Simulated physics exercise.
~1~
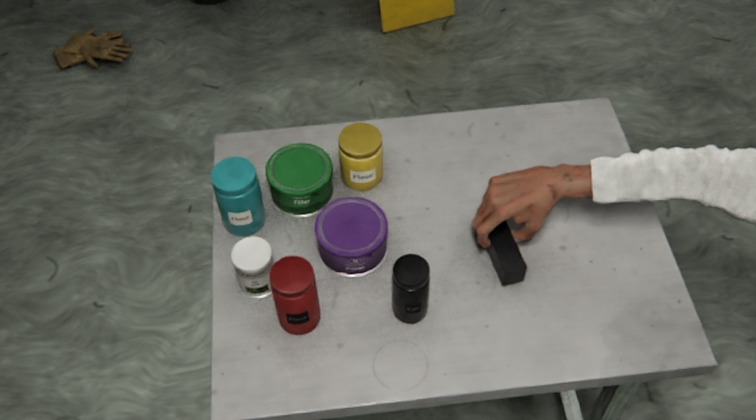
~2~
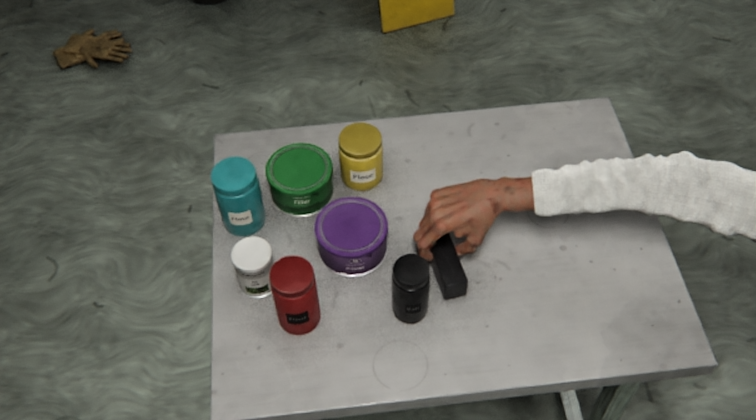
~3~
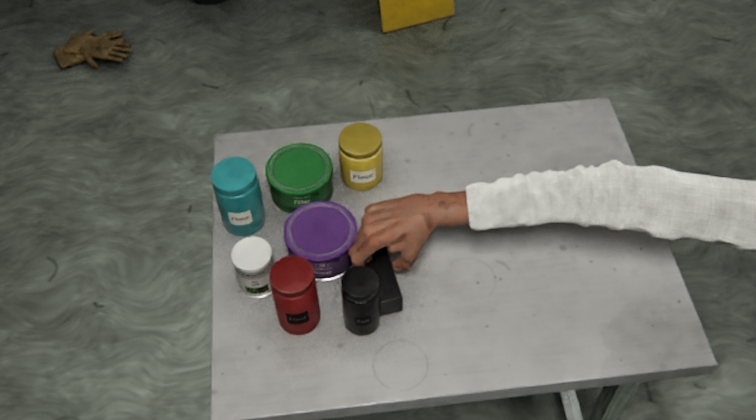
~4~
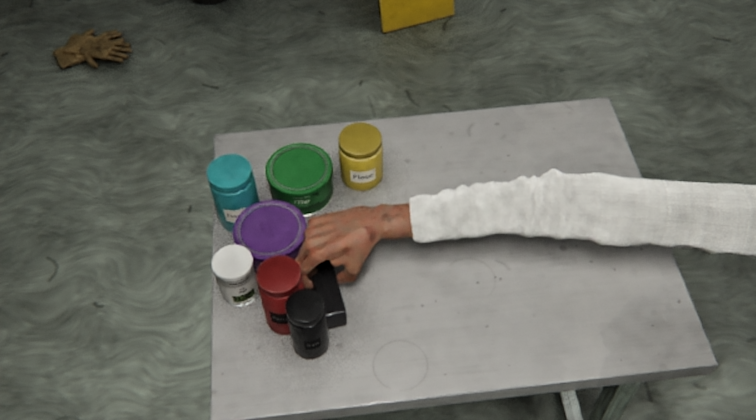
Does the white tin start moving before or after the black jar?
The white tin starts moving after the black jar. The black jar is already sliding left while the white tin is still in its place, and the tin shifts only later in the push.
